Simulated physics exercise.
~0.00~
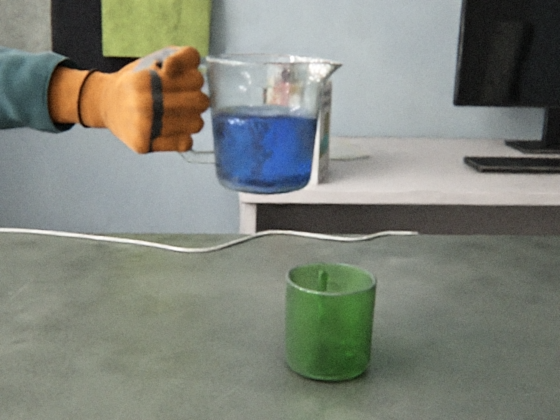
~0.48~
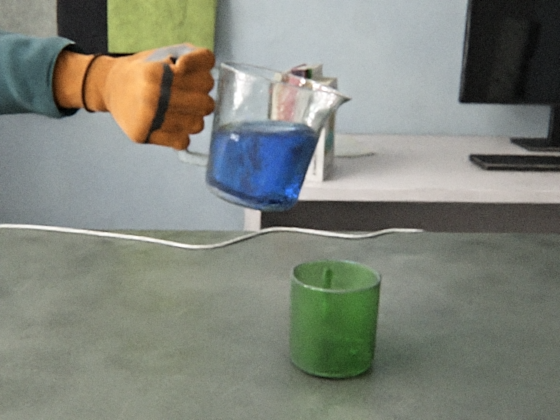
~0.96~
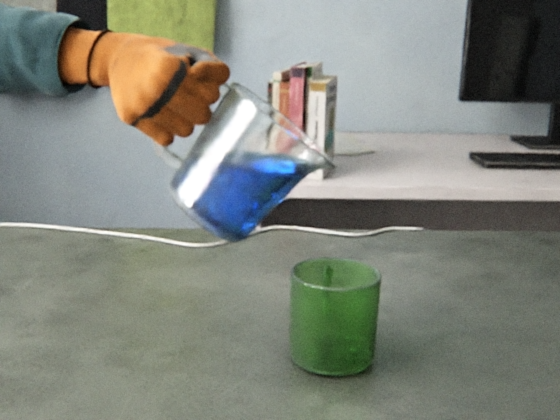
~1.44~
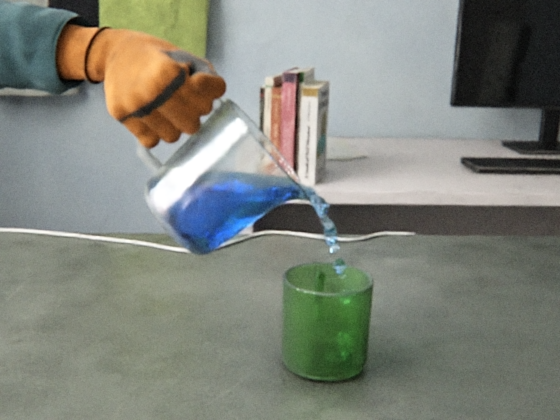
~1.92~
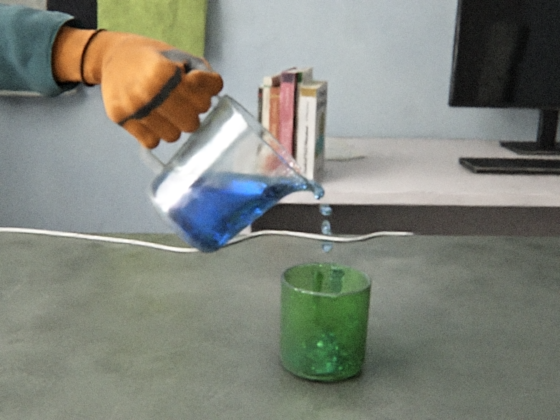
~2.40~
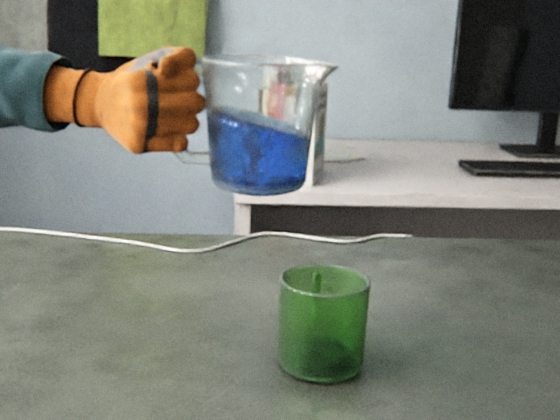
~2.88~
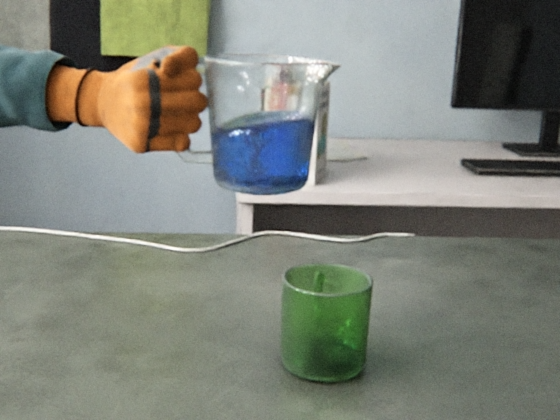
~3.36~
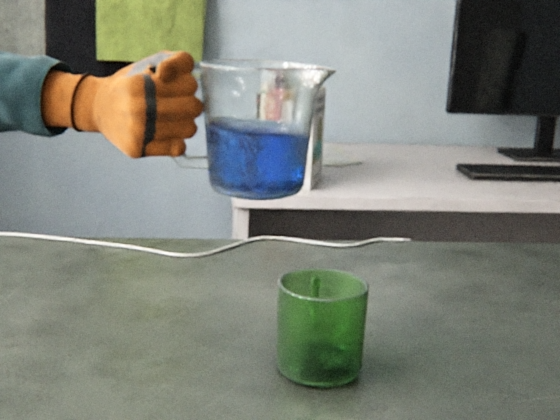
A hand in an orange glove tipped a clear glass pitcher of blue liquid to the right, poured a short stream into a green cup on the gray table, then tilted it back upright and held it there, still partly full.
